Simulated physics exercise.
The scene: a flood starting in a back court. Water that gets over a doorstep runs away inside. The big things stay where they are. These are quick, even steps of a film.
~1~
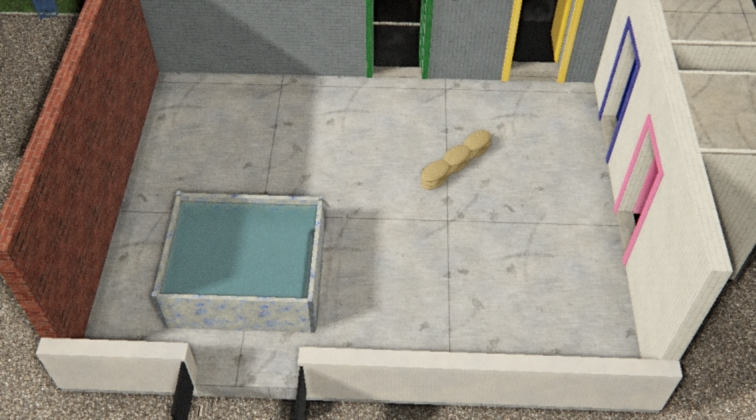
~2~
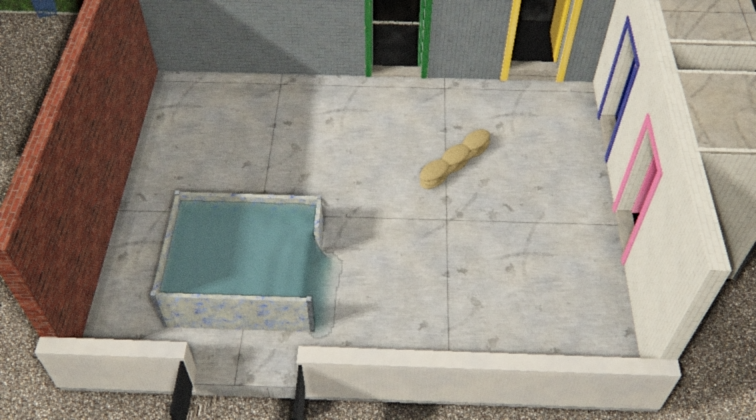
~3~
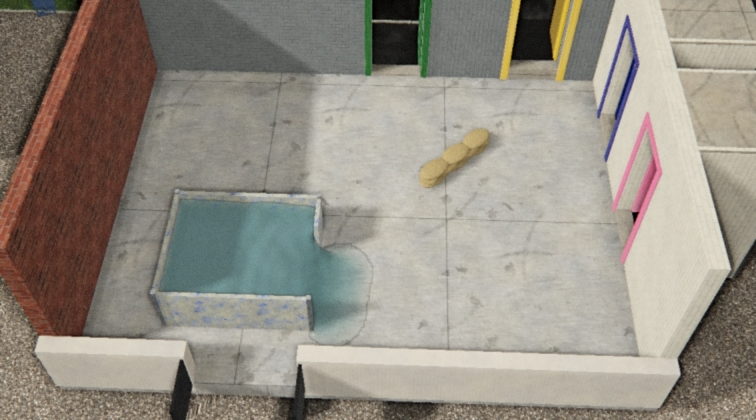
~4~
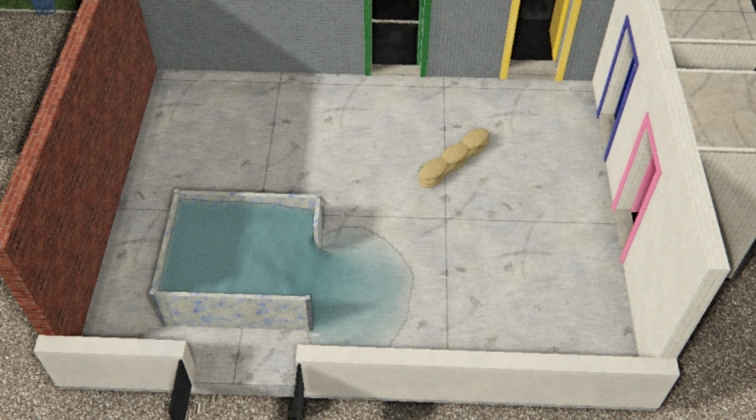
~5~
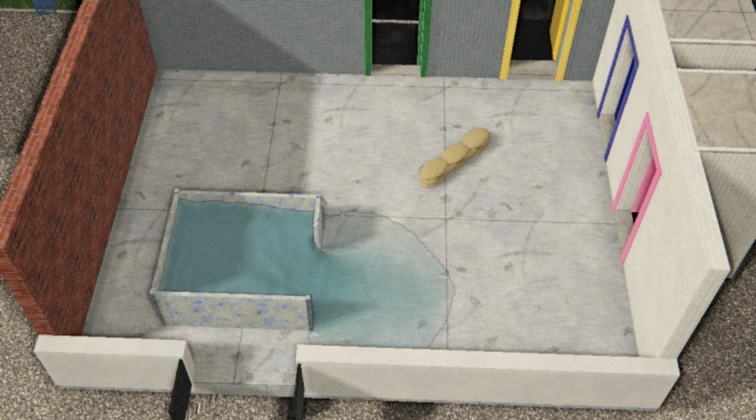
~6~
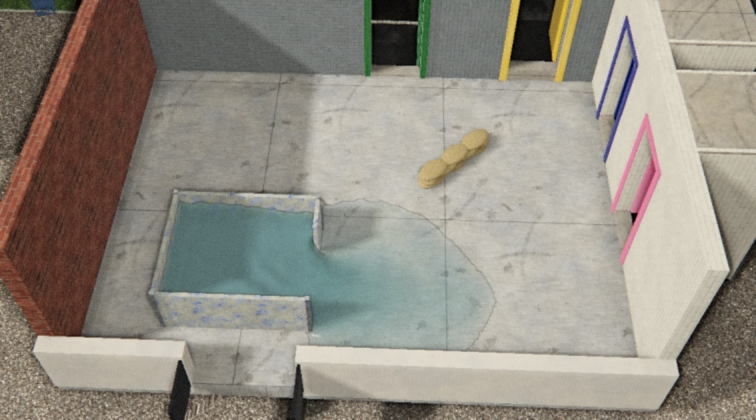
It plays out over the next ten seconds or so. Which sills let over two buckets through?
The pink door lets in a lot; the yellow door admits no more than that; the green door admits no more than that; the blue door admits no more than that.
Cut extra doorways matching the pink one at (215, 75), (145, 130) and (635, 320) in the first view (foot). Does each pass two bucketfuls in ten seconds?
One after the other: Is under, keeps below it, is over.
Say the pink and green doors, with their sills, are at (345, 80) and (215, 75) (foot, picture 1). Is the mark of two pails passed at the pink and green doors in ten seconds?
The pink door stays under; the green door keeps below it.
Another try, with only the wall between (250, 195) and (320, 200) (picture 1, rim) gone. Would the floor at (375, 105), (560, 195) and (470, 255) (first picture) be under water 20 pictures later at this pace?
One after the other: Flooded, no water, no water.
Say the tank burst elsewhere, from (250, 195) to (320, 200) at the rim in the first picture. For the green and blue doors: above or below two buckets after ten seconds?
Green lets more in, blue is under.
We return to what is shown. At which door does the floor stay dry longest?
That is the green door.
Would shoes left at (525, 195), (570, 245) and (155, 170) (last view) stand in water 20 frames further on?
As listed: Flooded, covered, clear.
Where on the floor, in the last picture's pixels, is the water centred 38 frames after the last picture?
Around (456, 229).
A moment on, water covers 30 % of the floor; the pink door not reached, the yellow door not reached, the green door not reached, the blue door not reached.
Next, water covers 35 % of the floor; the pink door under two buckets in, the yellow door not reached, the green door not reached, the blue door not reached.
Then, water covers 40 % of the floor; the pink door over two buckets in, the yellow door not reached, the green door not reached, the blue door wet at the sill, nothing in.
Later, water covers 55 % of the floor; the pink door far over two buckets in, the yellow door wet at the sill, nothing in, the green door wet at the sill, nothing in, the blue door wet at the sill, nothing in.
In the end, water covers 95 % of the floor; the pink door far over two buckets in, the yellow door wet at the sill, nothing in, the green door under two buckets in, the blue door under two buckets in.
